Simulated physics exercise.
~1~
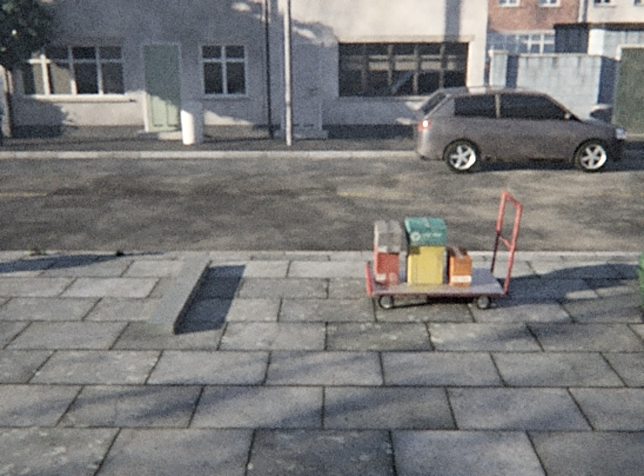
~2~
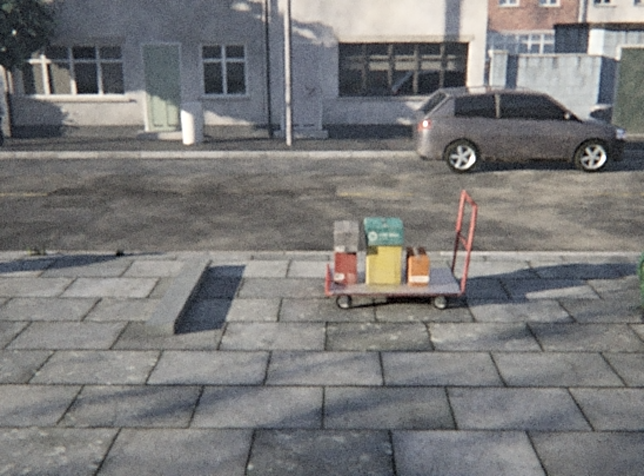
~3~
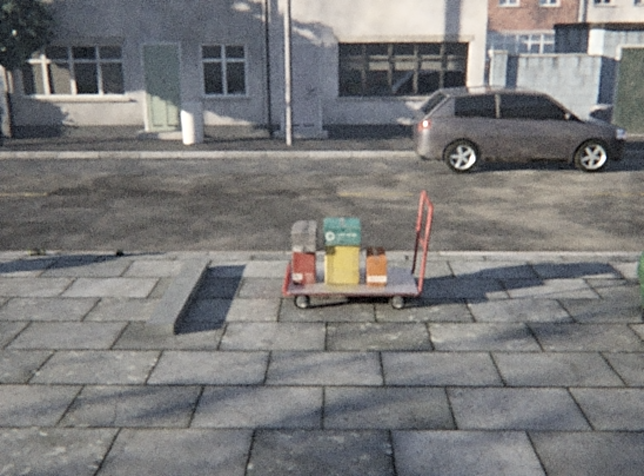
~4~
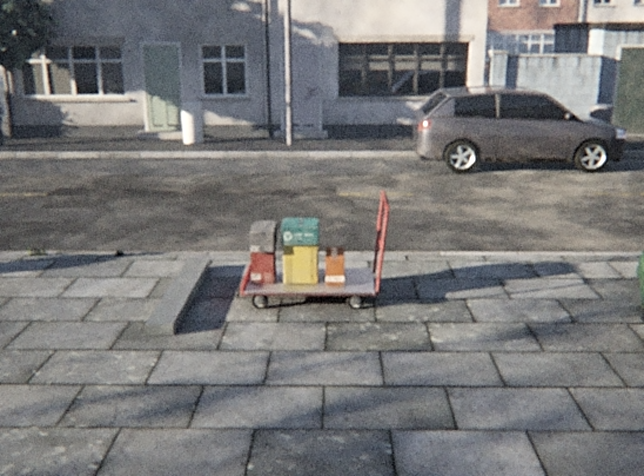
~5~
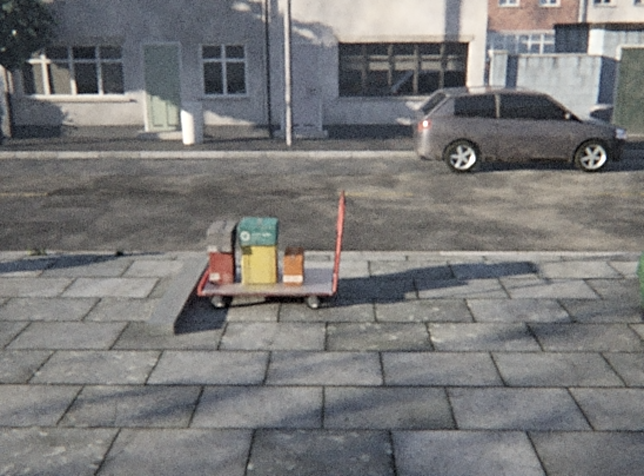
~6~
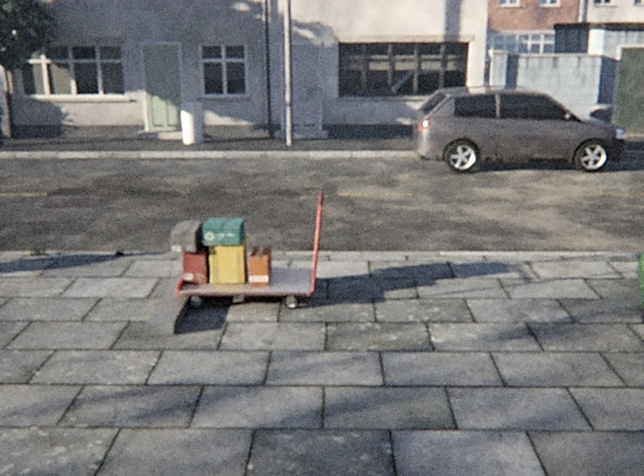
The clip opens on a sunlit pavement beside a road, with a parked car and pale buildings beyond, as a flat goods trolley with a tall red handle stands out on the right of centre. On its deck, a grey carton rests on a red one, a teal carton sits on a yellow tote, and an orange carton stands alone. With nobody seen pushing it, the trolley rolls steadily left towards a low step, its load upright. It reaches the step, and the load edges slightly forward. At the end, all five pieces are still aboard, the stacks intact.
